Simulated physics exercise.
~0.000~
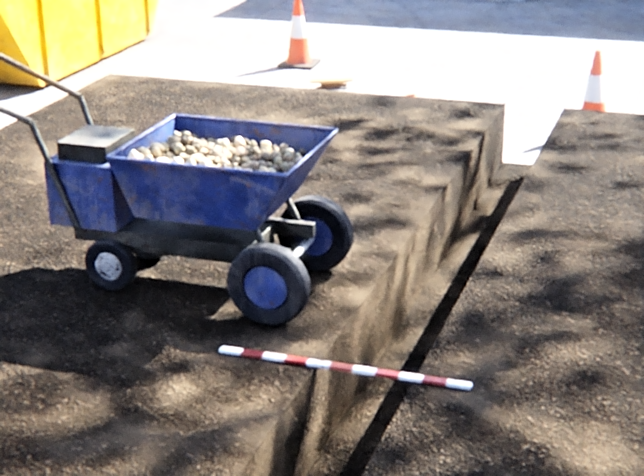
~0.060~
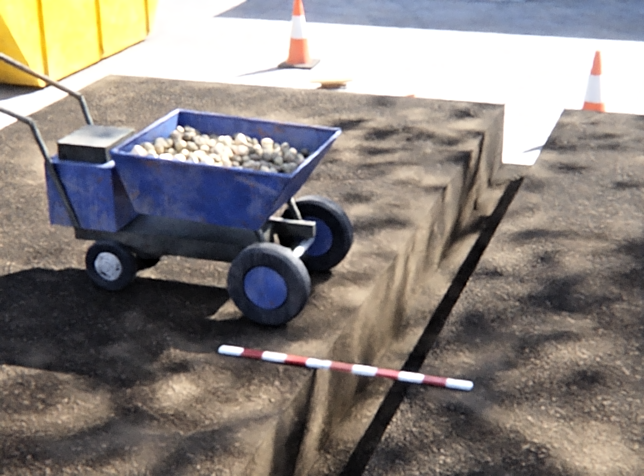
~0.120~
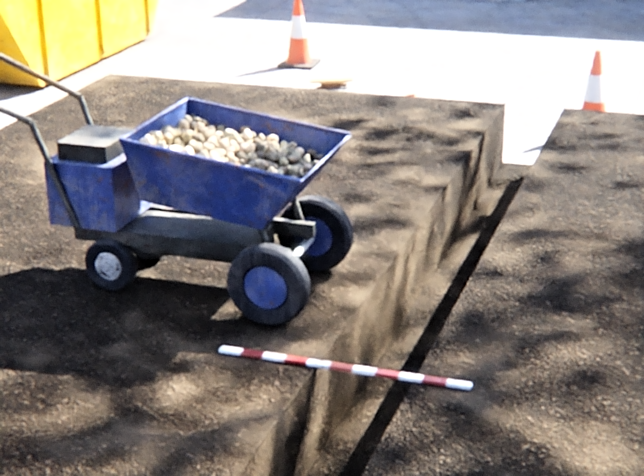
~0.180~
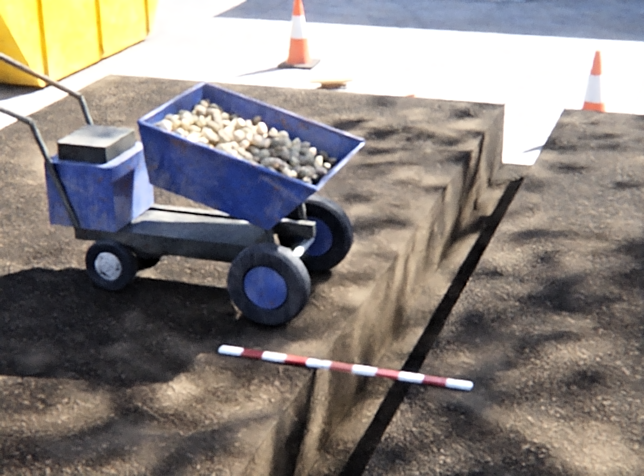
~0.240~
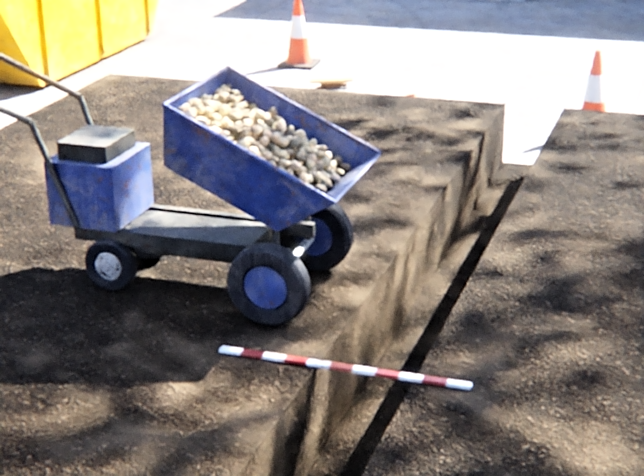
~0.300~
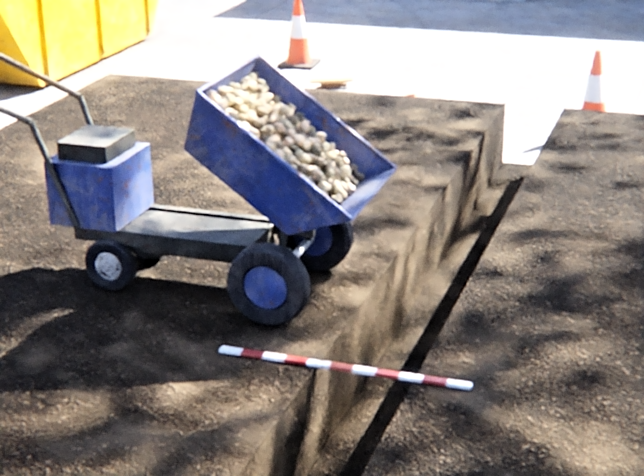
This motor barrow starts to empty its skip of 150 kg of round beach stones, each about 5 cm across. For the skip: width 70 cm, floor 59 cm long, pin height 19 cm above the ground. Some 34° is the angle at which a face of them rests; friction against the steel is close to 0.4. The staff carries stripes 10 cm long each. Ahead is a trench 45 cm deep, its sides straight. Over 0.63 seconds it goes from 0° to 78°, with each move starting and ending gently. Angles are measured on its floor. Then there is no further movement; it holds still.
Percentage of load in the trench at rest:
33 %.
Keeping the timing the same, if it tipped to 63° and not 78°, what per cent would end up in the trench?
In that case near 35 per cent.
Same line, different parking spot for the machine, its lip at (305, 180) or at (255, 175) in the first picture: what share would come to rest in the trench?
Near 20 then near 65 percent.
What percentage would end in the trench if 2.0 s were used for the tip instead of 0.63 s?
I'd put it at some 60 in a hundred.
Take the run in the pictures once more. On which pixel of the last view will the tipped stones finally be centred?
Their middle ends up near (498, 318).
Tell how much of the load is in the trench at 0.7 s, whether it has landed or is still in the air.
About 15 per cent by then.
After 0.5 s the floor is at 65°; 100 % in the skip; the foremost stones are at (378, 242).
After 0.7 s the floor is at 78°; 50 % in the skip, 14 % in the trench, 35 % past the trench; the foremost stones are at (495, 328).
After 1.1 s the floor is at 78°; 6 % in the skip, 27 % in the trench, 67 % past the trench; the foremost stones are past the picture's edge.
After 3.0 s the floor is at 78°; 0 % in the skip, 33 % in the trench, 67 % past the trench; the foremost stones are past the picture's edge.
